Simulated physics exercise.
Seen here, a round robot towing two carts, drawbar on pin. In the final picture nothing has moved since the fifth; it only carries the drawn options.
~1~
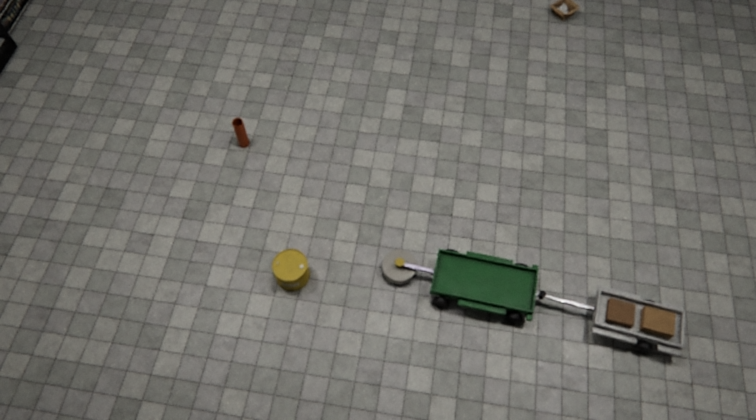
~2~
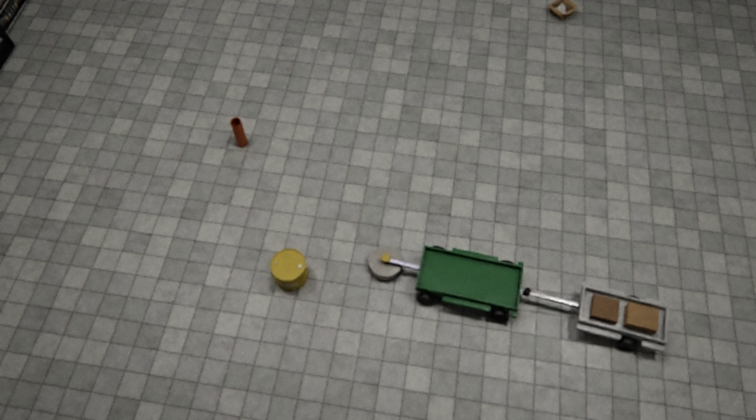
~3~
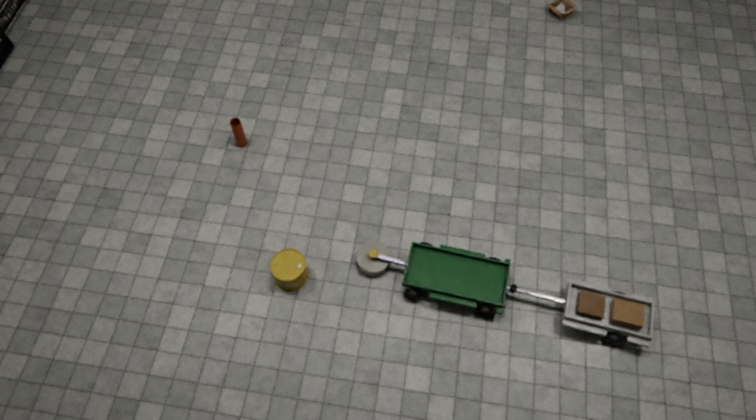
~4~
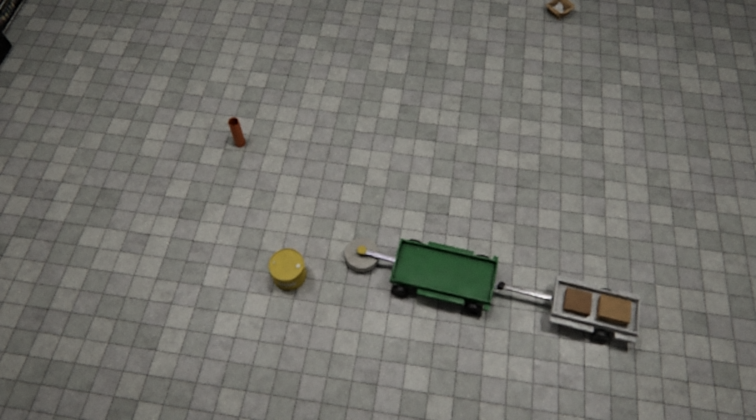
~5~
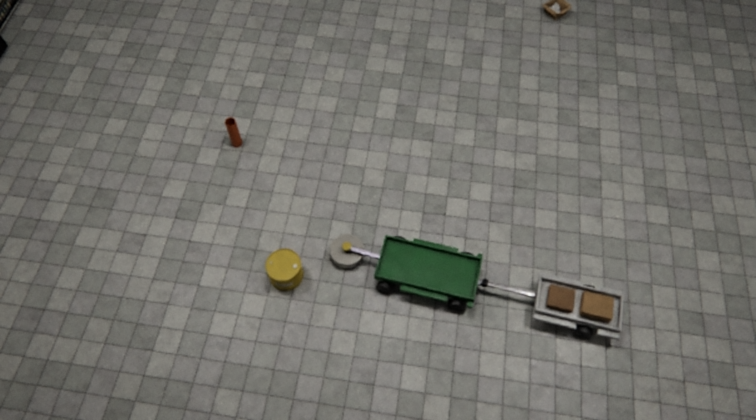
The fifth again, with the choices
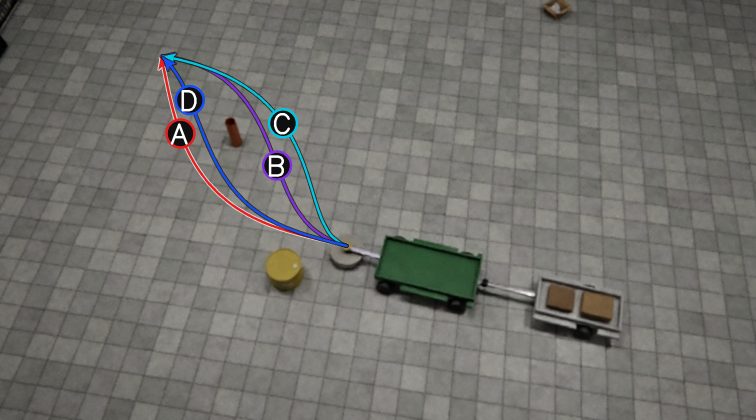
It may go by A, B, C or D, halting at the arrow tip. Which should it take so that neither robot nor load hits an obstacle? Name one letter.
It should follow C.
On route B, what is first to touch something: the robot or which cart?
The green cart.
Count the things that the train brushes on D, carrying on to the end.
In all, two.
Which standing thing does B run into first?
It meets the orange post.
On the marked copy, A from (347, 246) via (203, 176) to (161, 56); B from (347, 246) via (263, 130) to (161, 56); C from (347, 246) via (280, 119) to (163, 56); D from (347, 246) via (216, 163) to (163, 58).
Taking C. A third of the way, robot (301, 159), last cart (464, 274).
Two thirds of the way, robot (242, 89), last cart (367, 214).
When it is over, robot (163, 62), last cart (304, 152); nothing has been touched.
As for the rest, A meets the yellow tub; B meets the orange post; D meets the orange post and yellow tub.
